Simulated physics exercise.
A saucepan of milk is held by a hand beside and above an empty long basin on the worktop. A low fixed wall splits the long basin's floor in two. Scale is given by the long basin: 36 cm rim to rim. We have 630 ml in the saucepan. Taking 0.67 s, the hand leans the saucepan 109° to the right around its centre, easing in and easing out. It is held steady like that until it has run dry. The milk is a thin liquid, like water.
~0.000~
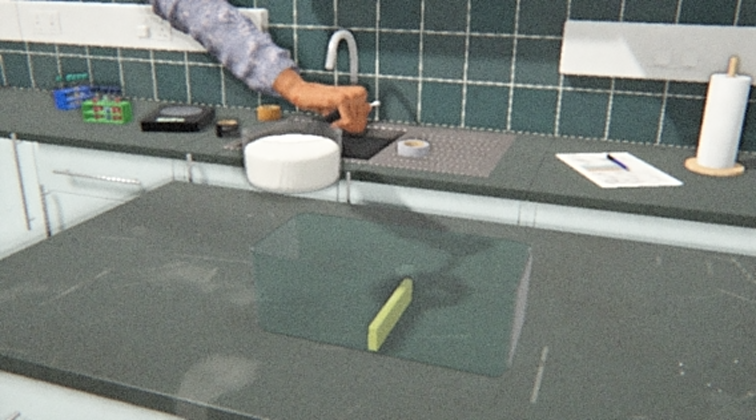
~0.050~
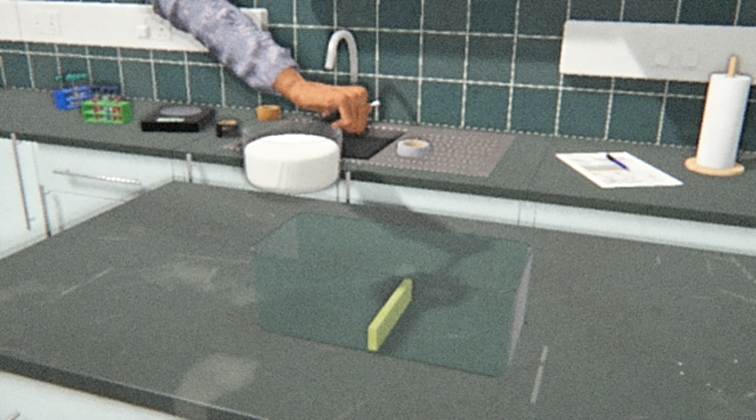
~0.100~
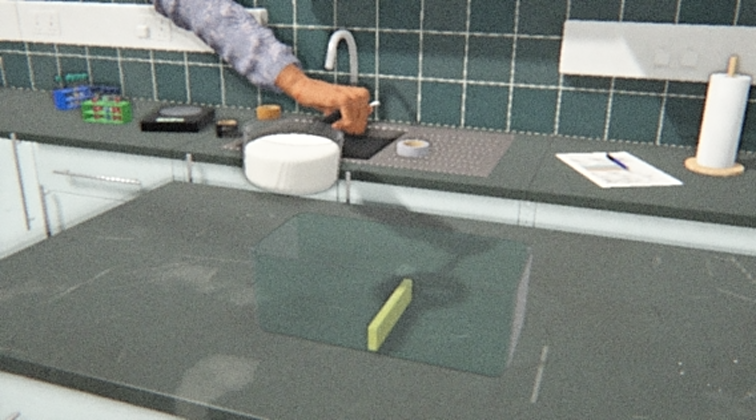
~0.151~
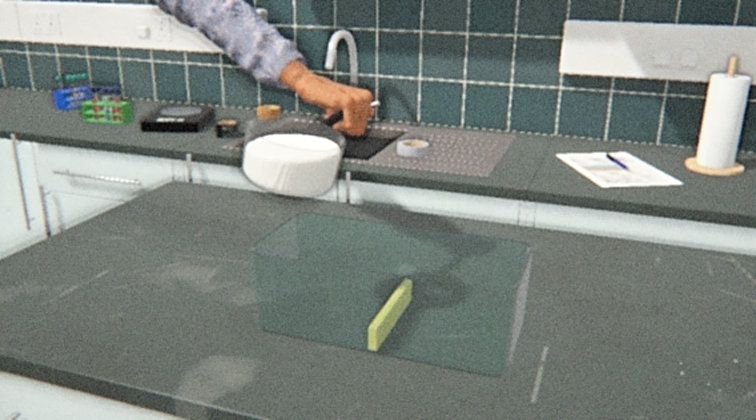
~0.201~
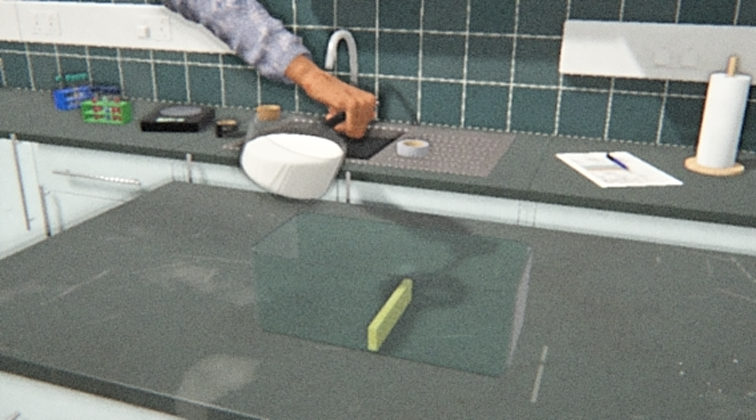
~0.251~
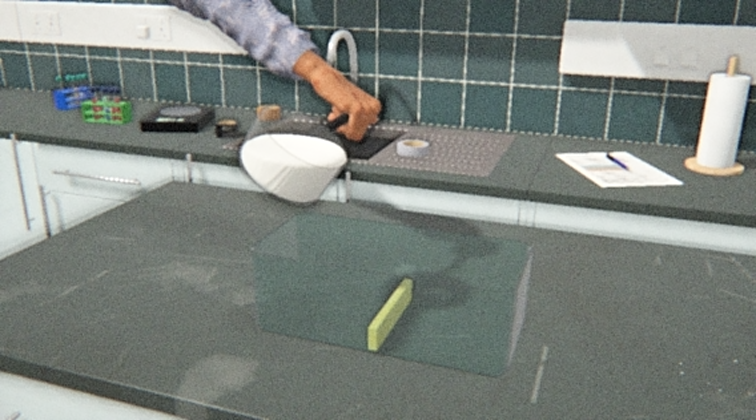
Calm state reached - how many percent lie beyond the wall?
10 percent, roughly.
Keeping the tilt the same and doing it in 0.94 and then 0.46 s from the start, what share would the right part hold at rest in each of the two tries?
Respectively about 15 and 15 percent.
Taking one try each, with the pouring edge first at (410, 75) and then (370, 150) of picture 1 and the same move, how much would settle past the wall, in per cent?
The first try gives 85 percent and the second 55 percent.
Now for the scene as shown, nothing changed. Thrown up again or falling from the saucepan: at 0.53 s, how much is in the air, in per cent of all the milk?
I'd say close to 36 per cent.
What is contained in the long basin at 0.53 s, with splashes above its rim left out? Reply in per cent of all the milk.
About 36%.
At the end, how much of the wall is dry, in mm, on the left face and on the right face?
About 16 mm left, about 34 mm right.
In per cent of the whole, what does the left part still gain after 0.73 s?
I'd say near 5 percent.
Then, 0.53 s in, the tilt is 97° and 27 per cent is still to pour, 36 is left of the wall and 1 right of it.
Then, 0.73 s in, the tilt is 109° and 5 per cent is still to pour, 84 is left of the wall and 4 right of it.
Then, 0.94 s in, the tilt is 109° and 0 per cent is still to pour, 88 is left of the wall and 9 right of it.
Then, 1.17 s in, the tilt is 109° and 0 per cent is still to pour, 88 is left of the wall and 10 right of it.
Finally, 88 per cent lies left of the wall, 10 right of it and 2 outside.
